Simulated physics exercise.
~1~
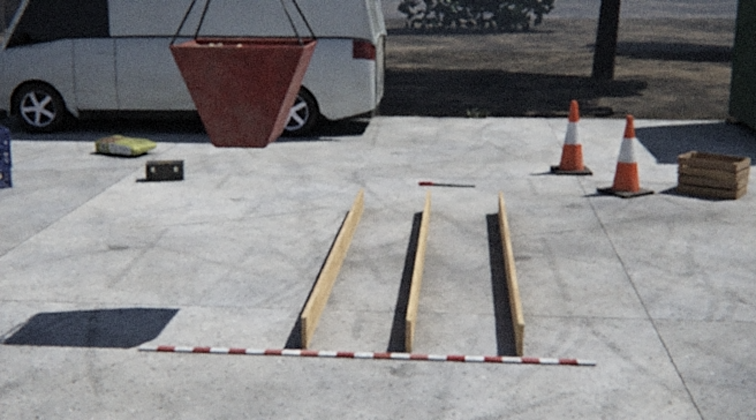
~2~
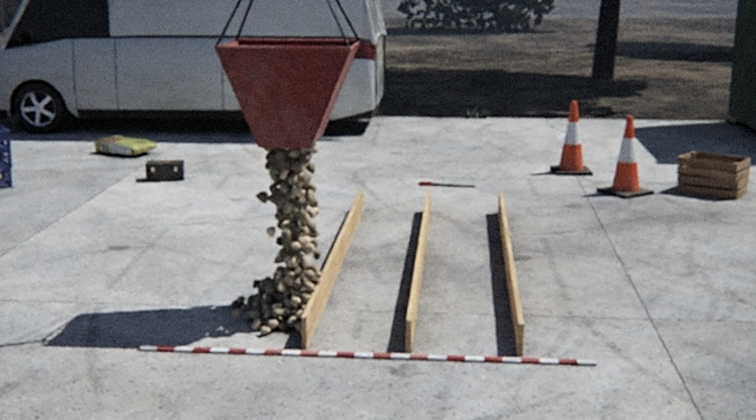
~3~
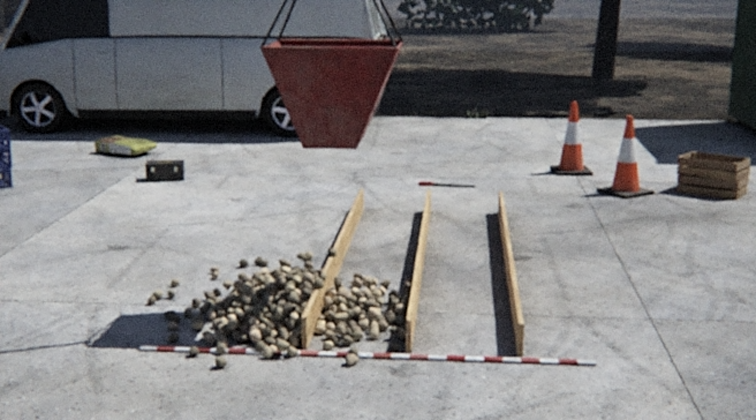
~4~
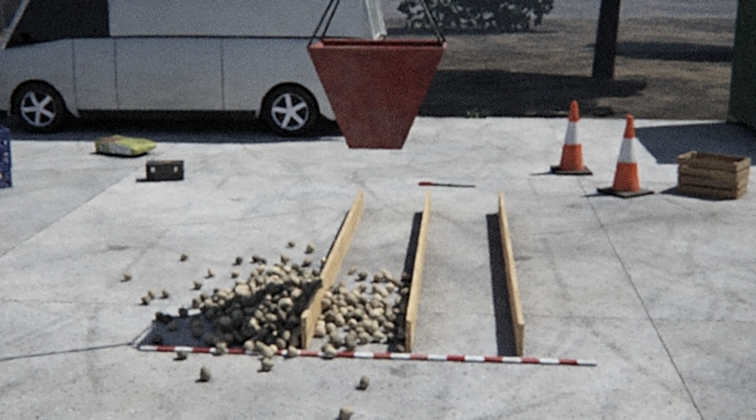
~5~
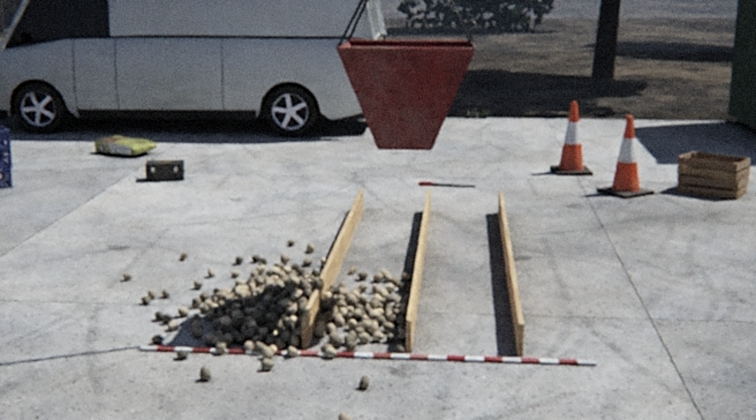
In this clip, a red skip moves right above a paved yard and drops a stream of rounded stones beside three wooden planks. Most settle in a heap left of the planks, some lie in the left bay, and the right bay stays empty.
